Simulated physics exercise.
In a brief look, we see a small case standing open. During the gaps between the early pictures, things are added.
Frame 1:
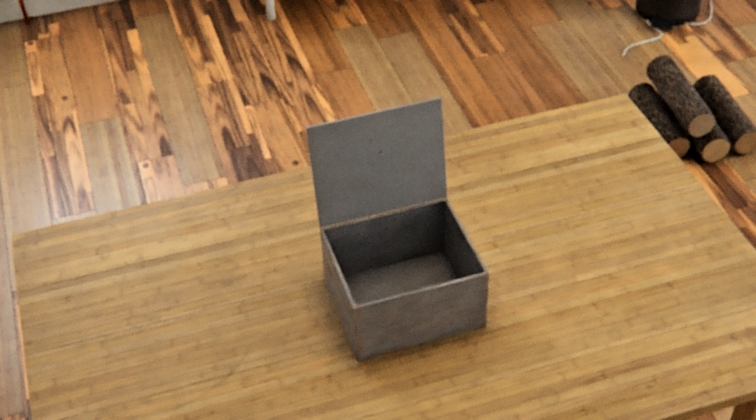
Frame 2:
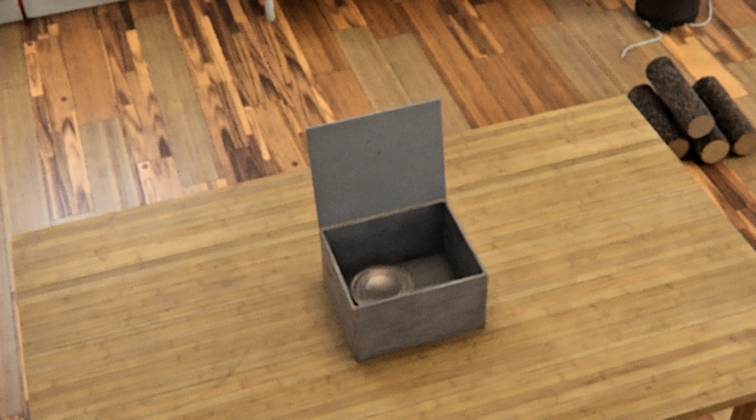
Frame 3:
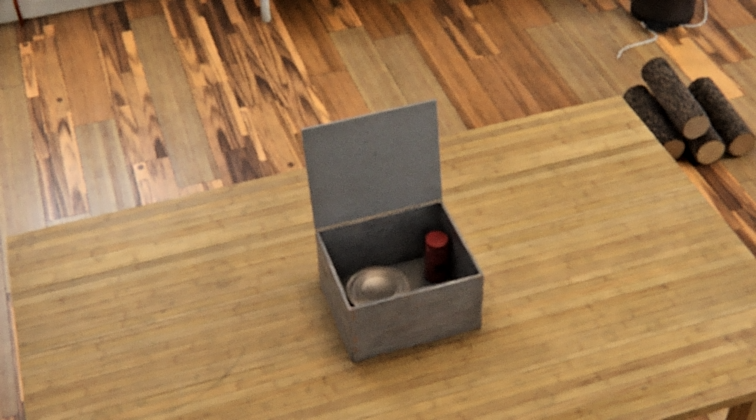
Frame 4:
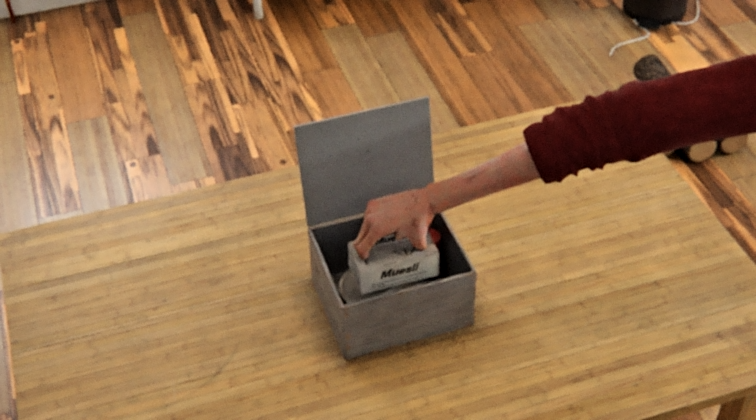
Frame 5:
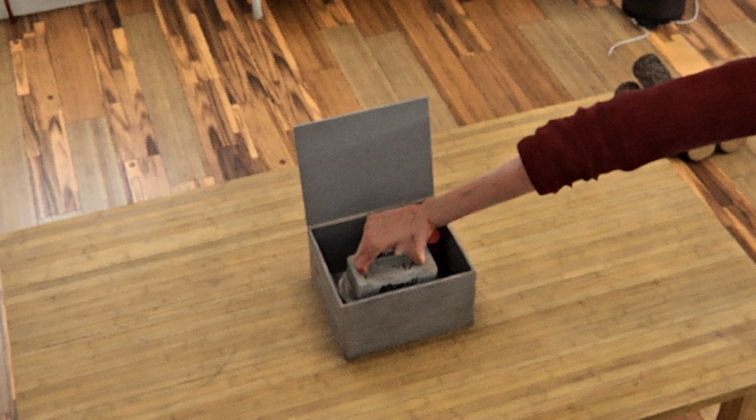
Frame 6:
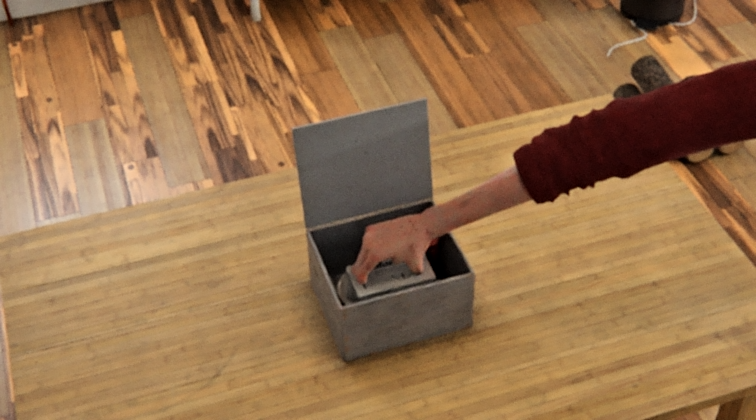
On a wooden table, a small grey box stands open and empty, then a round metallic object appears inside, followed by a red cylinder to its right. A hand in a dark red sleeve reaches in from the right, lowering a white carton labelled Muesli into the box and still gripping it.
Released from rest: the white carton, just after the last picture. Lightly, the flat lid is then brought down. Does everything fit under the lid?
My guess is the lid ends up seated.
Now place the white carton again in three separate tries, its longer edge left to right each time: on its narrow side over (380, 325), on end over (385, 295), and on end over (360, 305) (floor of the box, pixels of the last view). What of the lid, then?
Going through the three tries, the lid hangs open, then hangs open, then hangs open.
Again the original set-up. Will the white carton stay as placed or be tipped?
Looking at the last picture, it is left as set.
Then, 1.30 s after the last picture, lid 80° above the rim.
Then, 1.70 s after the last picture, lid 47° above the rim.
Then, 2.00 s after the last picture, lid 11° above the rim.
At rest, lid shut; all 3 in place. Seen from the same camera at the end, white carton near (391, 284).
